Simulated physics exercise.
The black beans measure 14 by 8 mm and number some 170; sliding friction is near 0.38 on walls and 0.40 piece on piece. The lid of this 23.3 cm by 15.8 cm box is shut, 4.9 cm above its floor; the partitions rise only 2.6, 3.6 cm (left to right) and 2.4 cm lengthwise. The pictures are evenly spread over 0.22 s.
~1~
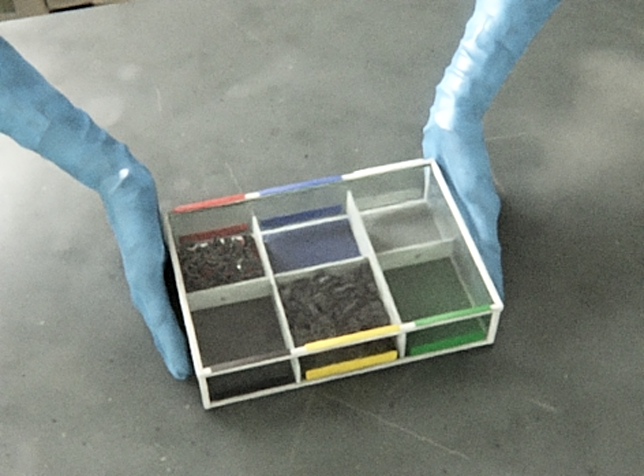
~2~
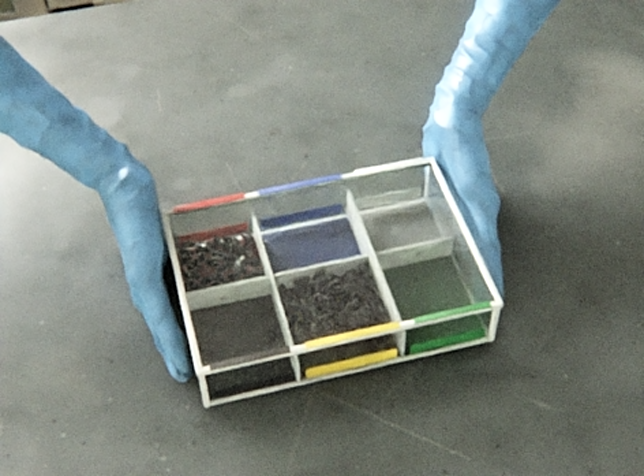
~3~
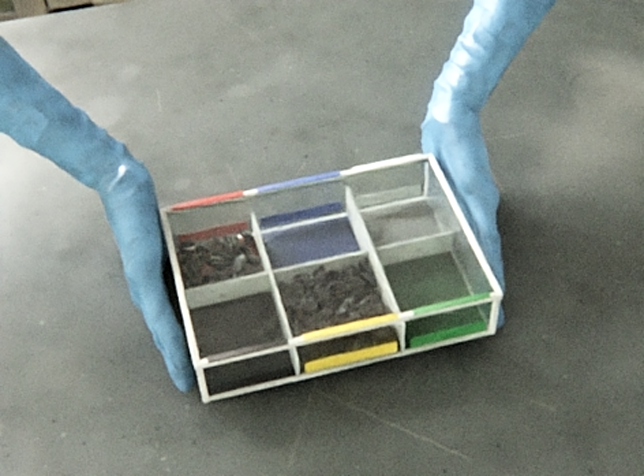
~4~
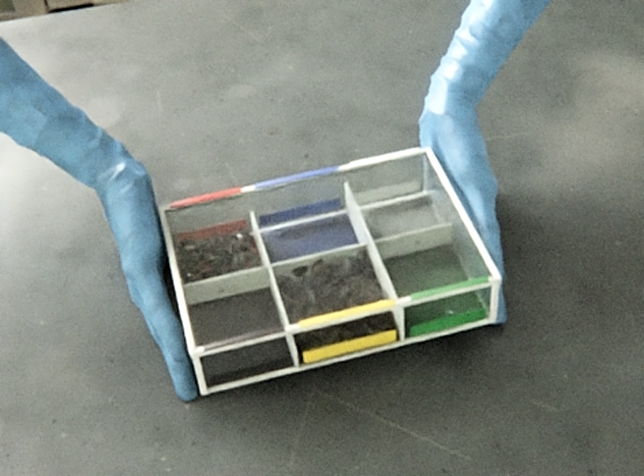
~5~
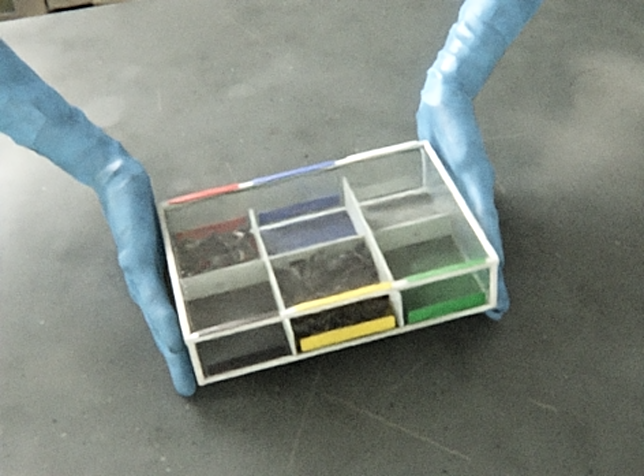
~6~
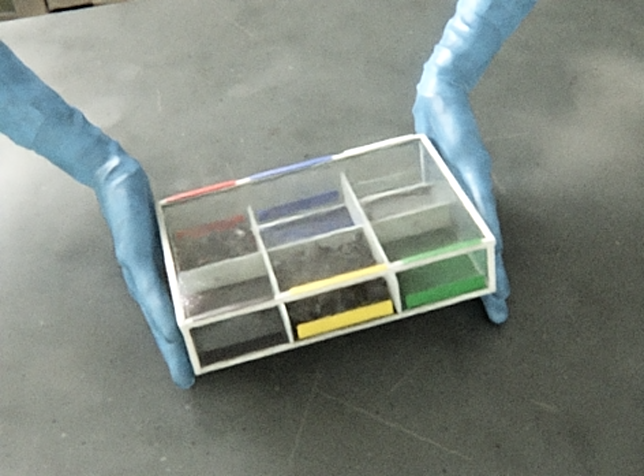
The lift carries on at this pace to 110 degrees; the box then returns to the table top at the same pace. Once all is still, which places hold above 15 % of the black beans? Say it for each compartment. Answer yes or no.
Red yes, blue yes, green no, yellow no, white no, black no.
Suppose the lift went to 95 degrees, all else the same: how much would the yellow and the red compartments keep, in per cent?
Yellow 5; red 55.
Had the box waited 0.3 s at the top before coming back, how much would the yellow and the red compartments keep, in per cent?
Yellow 0; red 60.
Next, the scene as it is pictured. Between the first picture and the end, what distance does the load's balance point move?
Some 7.5 cm.
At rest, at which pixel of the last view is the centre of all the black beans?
Around (246, 248).
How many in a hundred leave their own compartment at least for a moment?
Some 75 per cent.
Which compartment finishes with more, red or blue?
The red one has more.
Then, 1.03 s after the last picture, tilt 110 degrees; red 50 %, blue 40 %, yellow 10 %.
Then, 1.72 s after the last picture, tilt 50 degrees; red 60 %, blue 40 %.
Then, 2.44 s after the last picture, tilt 0 degrees; red 60 %, blue 40 %.
In the end, red 60 %, blue 40 %, green 0 %, yellow 0 %, white 0 %, black 0 %.
